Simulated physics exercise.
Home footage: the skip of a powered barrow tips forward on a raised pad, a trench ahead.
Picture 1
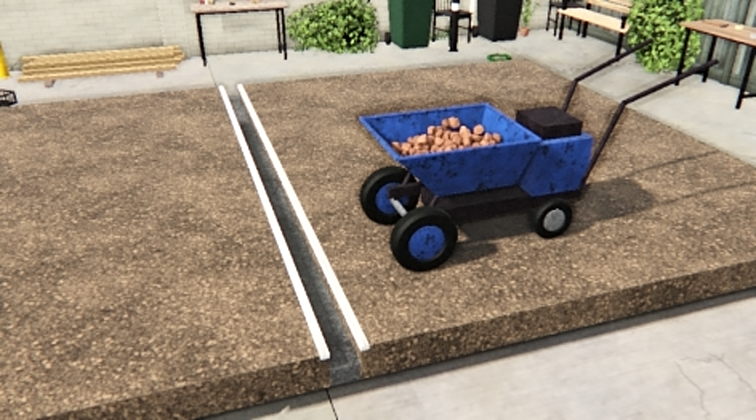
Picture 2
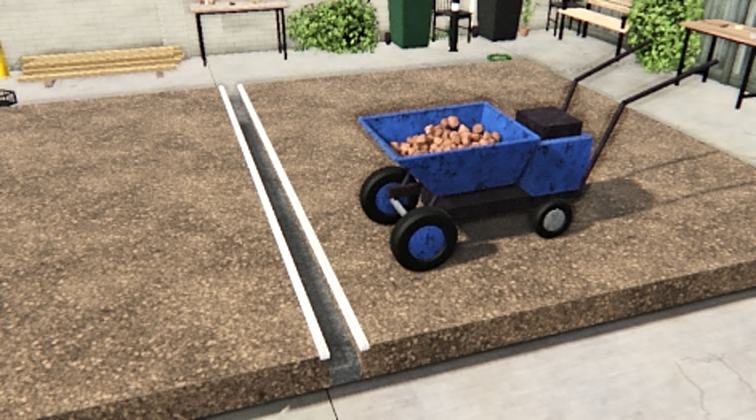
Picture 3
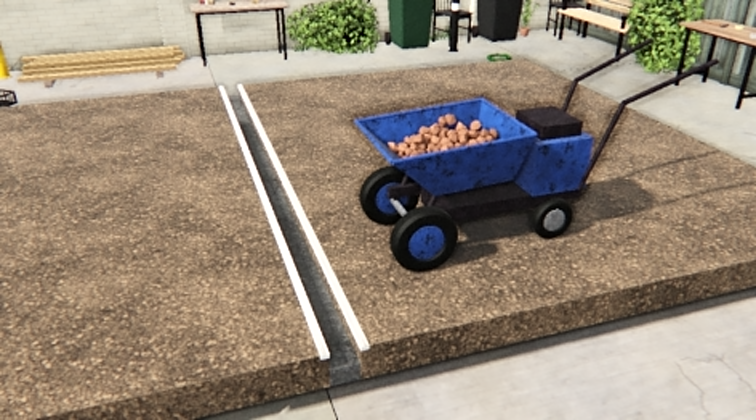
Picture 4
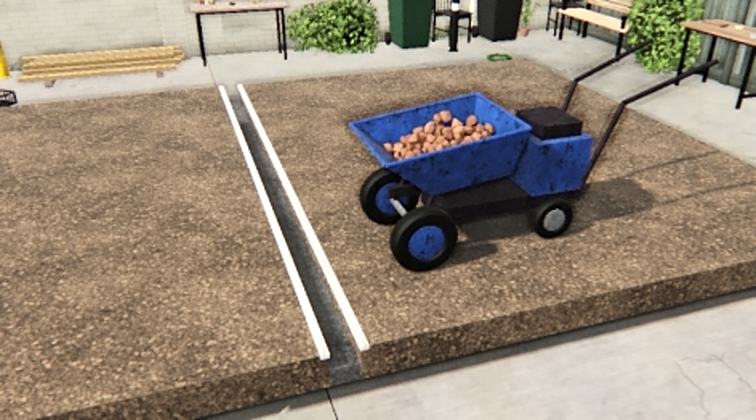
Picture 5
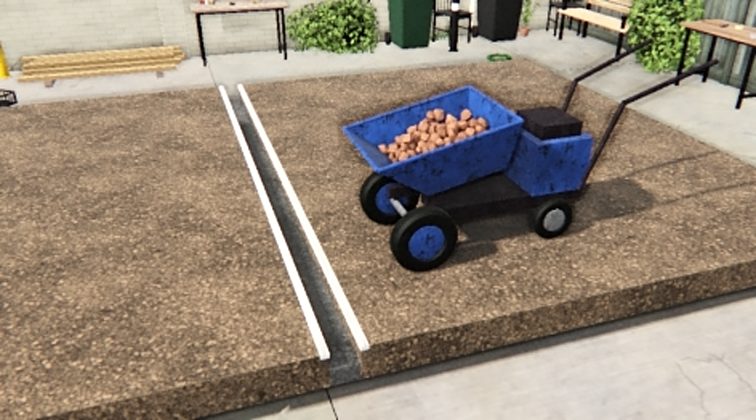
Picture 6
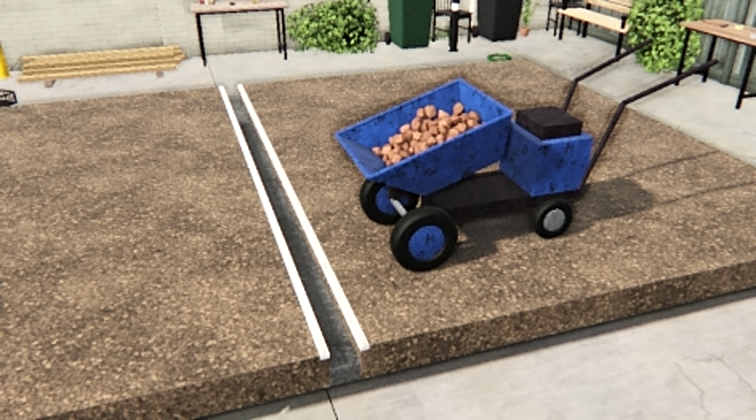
The blue skip of a barrow, loaded with rubble, gradually tilts forward toward the left.
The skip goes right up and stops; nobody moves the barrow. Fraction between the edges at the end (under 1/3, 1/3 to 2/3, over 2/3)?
I'd say between one and two thirds of it lands in the trench.
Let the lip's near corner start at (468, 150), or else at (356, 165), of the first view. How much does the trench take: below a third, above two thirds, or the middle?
First: Below one third; second: Under a third.
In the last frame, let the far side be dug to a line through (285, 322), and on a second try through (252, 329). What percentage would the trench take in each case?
About 90 and 100 per cent.
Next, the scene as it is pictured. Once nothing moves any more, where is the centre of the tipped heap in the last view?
The centre ends up roughly at (296, 256).
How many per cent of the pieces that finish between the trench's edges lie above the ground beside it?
Around 45 in a hundred.
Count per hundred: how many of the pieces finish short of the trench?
My estimate is close to 0 in a hundred.
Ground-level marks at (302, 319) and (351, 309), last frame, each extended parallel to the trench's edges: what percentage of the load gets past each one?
Close to 30 and 100 per cent respectively.
Soon after the last picture, skip tipped steeply; all in the skip.
A little later, skip tipped steeply; most in the skip; a small part in or heaped over the trench; a small part beyond it.
Later still, skip tipped right over; a small part in the skip; a stray few short of the trench; about half in or heaped over the trench; about half beyond it.
By the end, skip tipped right over; a stray few in the skip; a stray few short of the trench; about half in or heaped over the trench; about half beyond it.
